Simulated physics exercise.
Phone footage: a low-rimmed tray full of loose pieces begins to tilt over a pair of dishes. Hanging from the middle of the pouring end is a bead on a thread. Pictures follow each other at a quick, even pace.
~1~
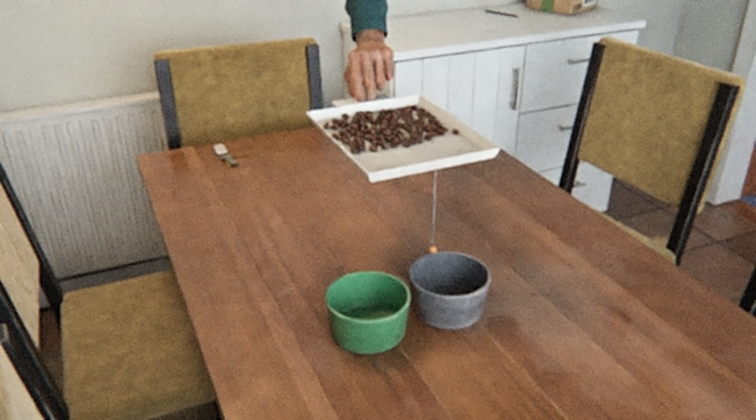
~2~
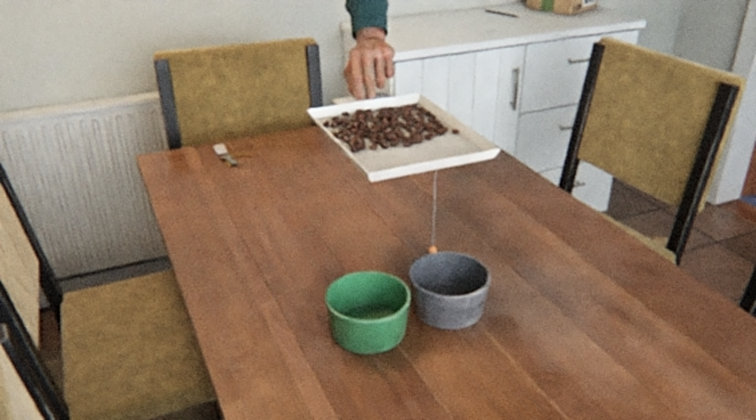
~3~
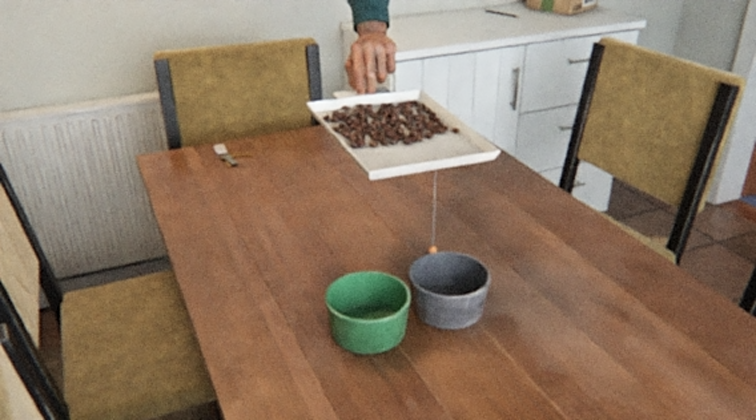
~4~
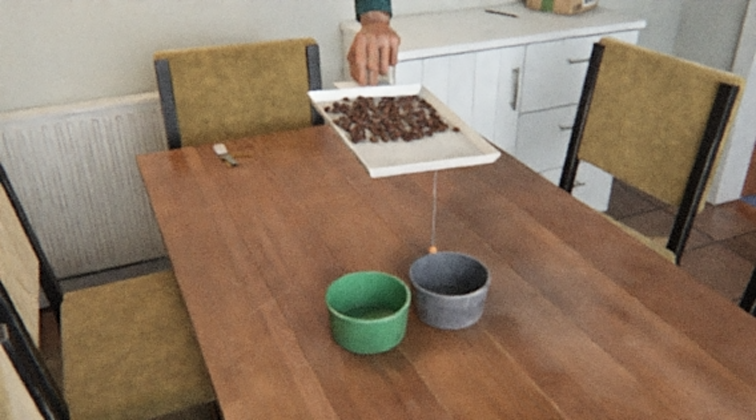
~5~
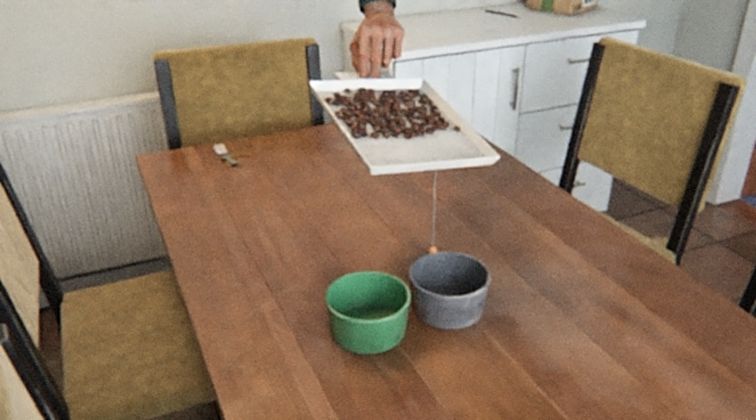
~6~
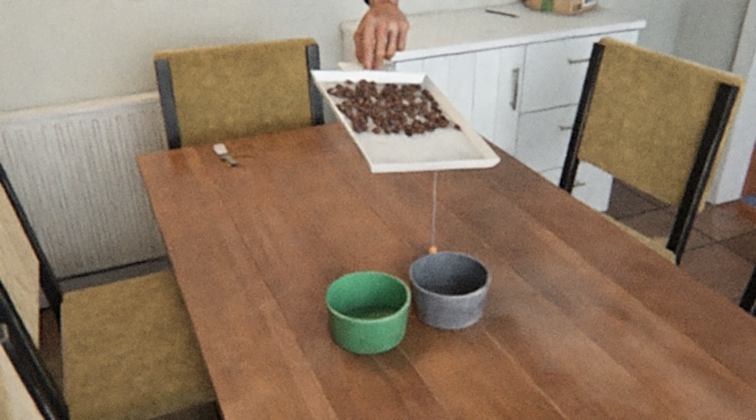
A hand slowly tilts a white tray of brown pieces above green and gray dishes.
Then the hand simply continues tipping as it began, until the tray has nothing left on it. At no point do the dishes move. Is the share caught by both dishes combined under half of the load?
Yes, it is below half.
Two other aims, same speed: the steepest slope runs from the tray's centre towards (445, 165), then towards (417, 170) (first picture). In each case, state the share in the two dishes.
Around 50 per cent first, around 90 per cent next.
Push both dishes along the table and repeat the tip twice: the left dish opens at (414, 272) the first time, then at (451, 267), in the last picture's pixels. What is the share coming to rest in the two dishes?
First placement: Some 100 %; second placement: Some 70 %.
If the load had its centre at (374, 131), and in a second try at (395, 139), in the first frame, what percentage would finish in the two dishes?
10 % and 20 %.
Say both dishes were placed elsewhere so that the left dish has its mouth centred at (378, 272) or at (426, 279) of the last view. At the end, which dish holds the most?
In turn: The right one; the right-hand dish.
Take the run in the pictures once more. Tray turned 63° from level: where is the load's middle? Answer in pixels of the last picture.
Load centre: Approx. (482, 172).
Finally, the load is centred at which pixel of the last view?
Near pixel (500, 286).
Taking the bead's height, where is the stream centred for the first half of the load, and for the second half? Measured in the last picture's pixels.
Earlier half at (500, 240), later half at (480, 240).
Soon after the last picture, tray tipped steeply; about two thirds on the tray; a small part outside both; about a third in the air.
A little later, tray tipped past a quarter turn; a stray few on the tray; a small part in the right dish; most outside both; a small part in the air.
Later still, tray tipped past a quarter turn; a small part in the right dish; most outside both.
At rest, tray tipped past a quarter turn; none in the left dish; a small part in the right dish; most outside both.
